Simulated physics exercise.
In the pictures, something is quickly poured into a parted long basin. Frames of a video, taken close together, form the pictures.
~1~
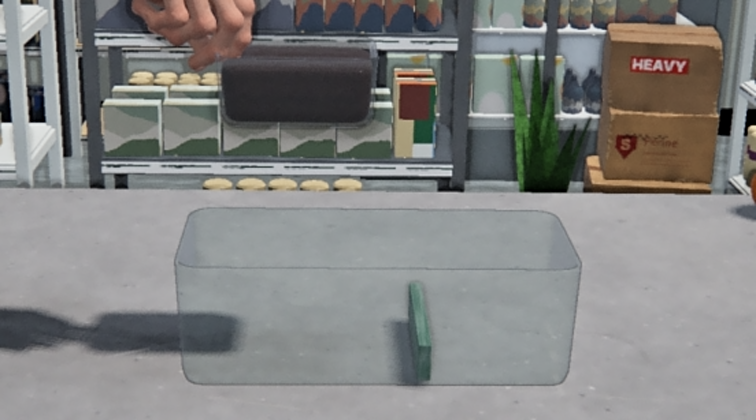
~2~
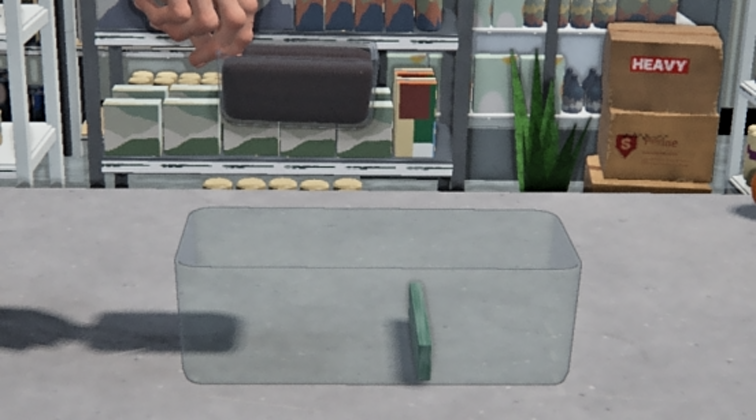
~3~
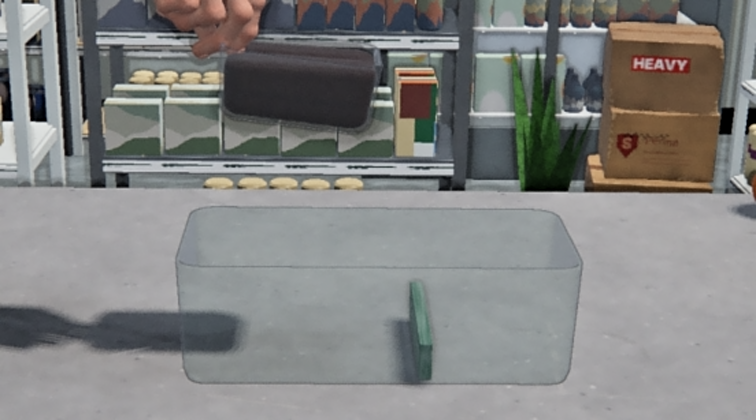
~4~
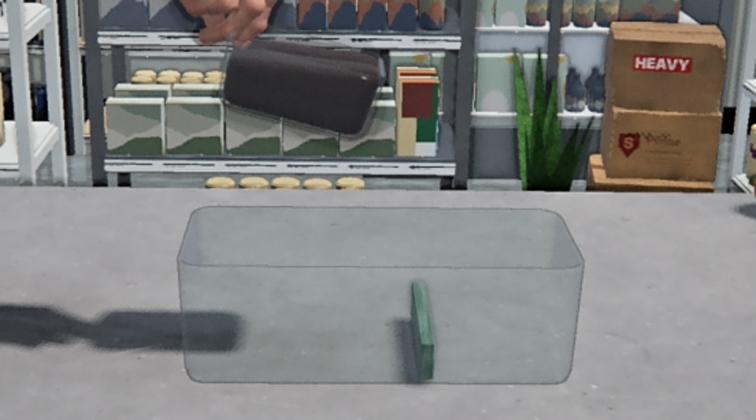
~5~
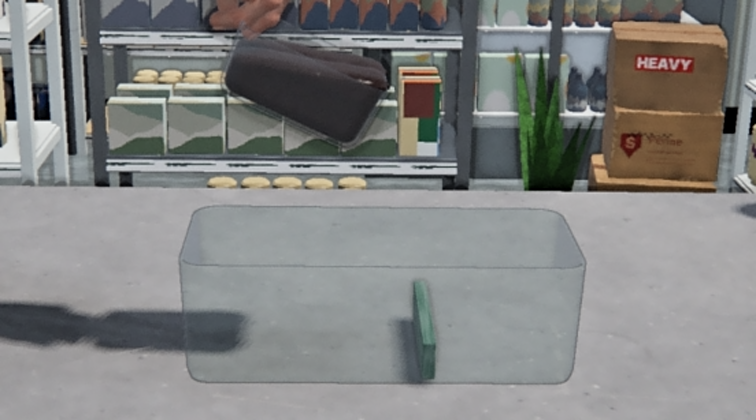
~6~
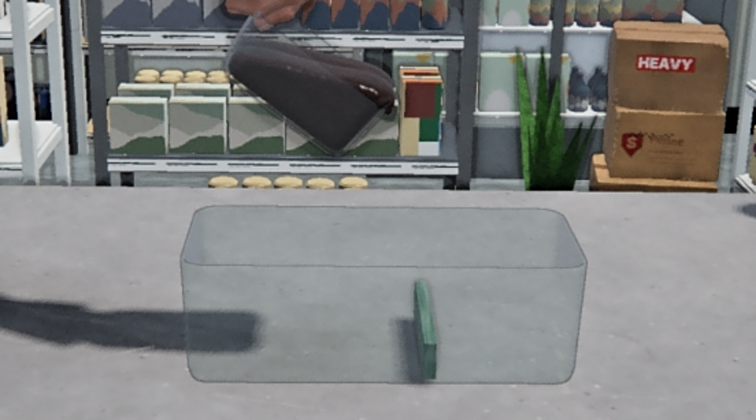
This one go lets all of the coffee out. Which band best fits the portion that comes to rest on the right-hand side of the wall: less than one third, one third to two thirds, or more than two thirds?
It is one third to two thirds.
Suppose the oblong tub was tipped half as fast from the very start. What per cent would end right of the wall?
Around 70 per cent ends up there.
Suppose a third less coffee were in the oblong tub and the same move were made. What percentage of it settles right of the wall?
About 35 %.
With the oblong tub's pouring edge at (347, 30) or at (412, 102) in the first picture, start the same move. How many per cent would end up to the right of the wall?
Roughly 30 per cent, then roughly 65 per cent.
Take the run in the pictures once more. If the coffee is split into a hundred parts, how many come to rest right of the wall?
55 %.
A moment on, the oblong tub is tipped right over and 9 per cent is still to pour, 10 is left of the wall and 39 right of it.
Next, the oblong tub is tipped right over and 1 per cent is still to pour, 33 is left of the wall and 58 right of it.
Then the oblong tub is tipped right over and 0 per cent is still to pour, 43 is left of the wall and 54 right of it.
Later the oblong tub is tipped right over and 0 per cent is still to pour, 45 is left of the wall and 53 right of it.
In the end 45 per cent lies left of the wall, 53 right of it and 2 outside.
